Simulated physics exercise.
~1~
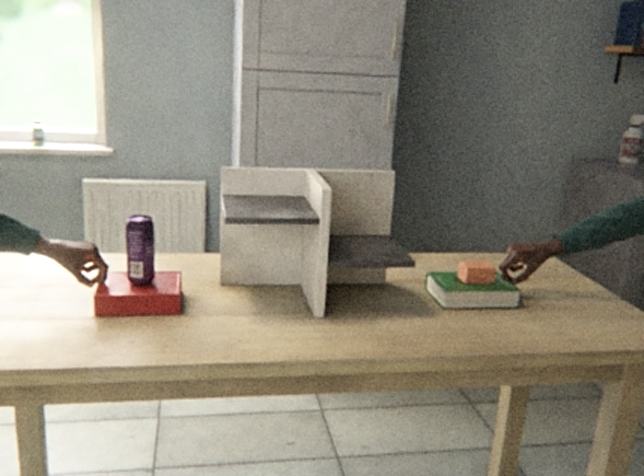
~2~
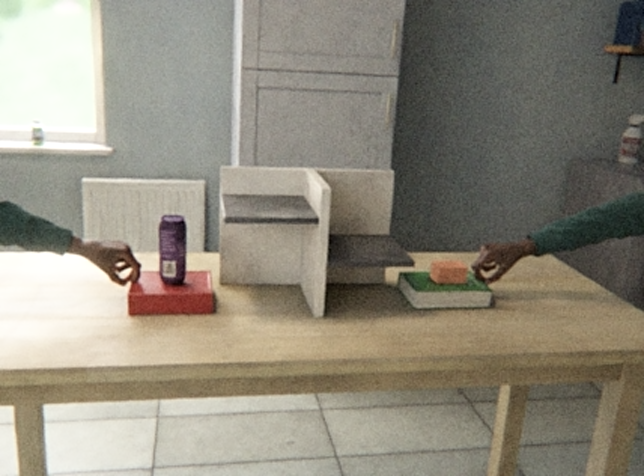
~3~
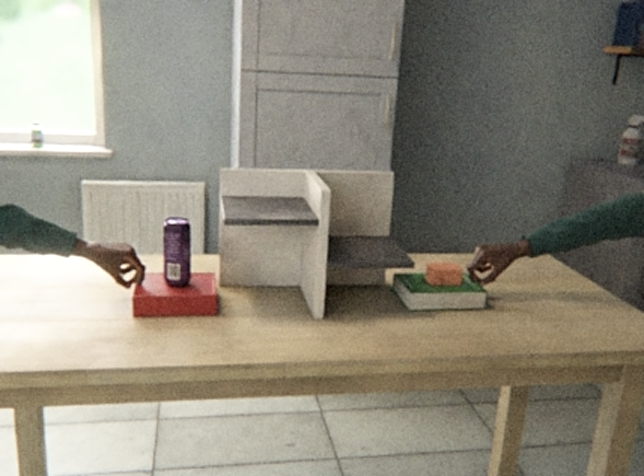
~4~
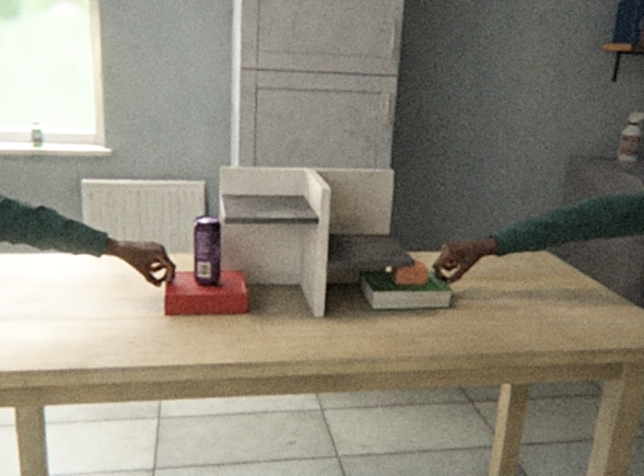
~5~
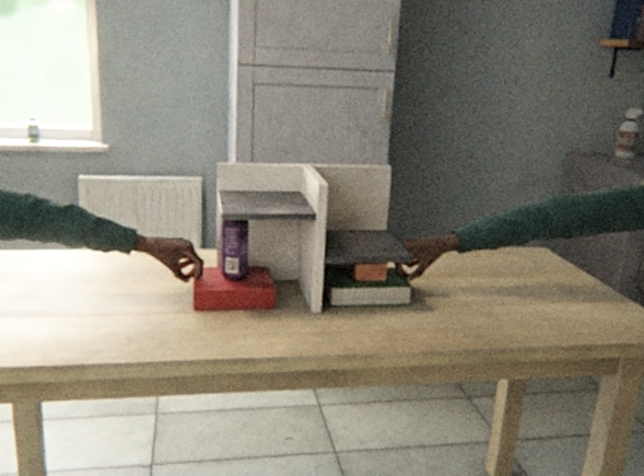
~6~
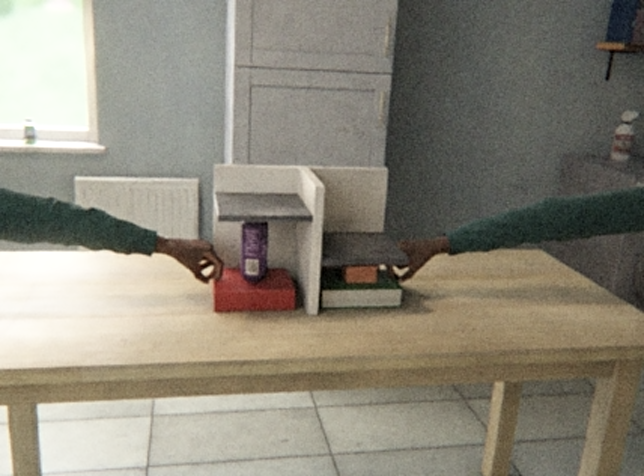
In a grey-walled room with a tiled floor, a slightly swaying view faces a pale wooden table, with a window at the left and a tall cupboard behind. A white stand with two grey shelves, the left one higher, sits mid-table. At the left, a hand holds a red tray bearing an upright purple can; at the right, another holds a green book carrying an orange block. The hands slide both inward, their loads riding along. The can passes beneath the higher shelf and the block beneath the lower one, both ending untouched, the can still upright.
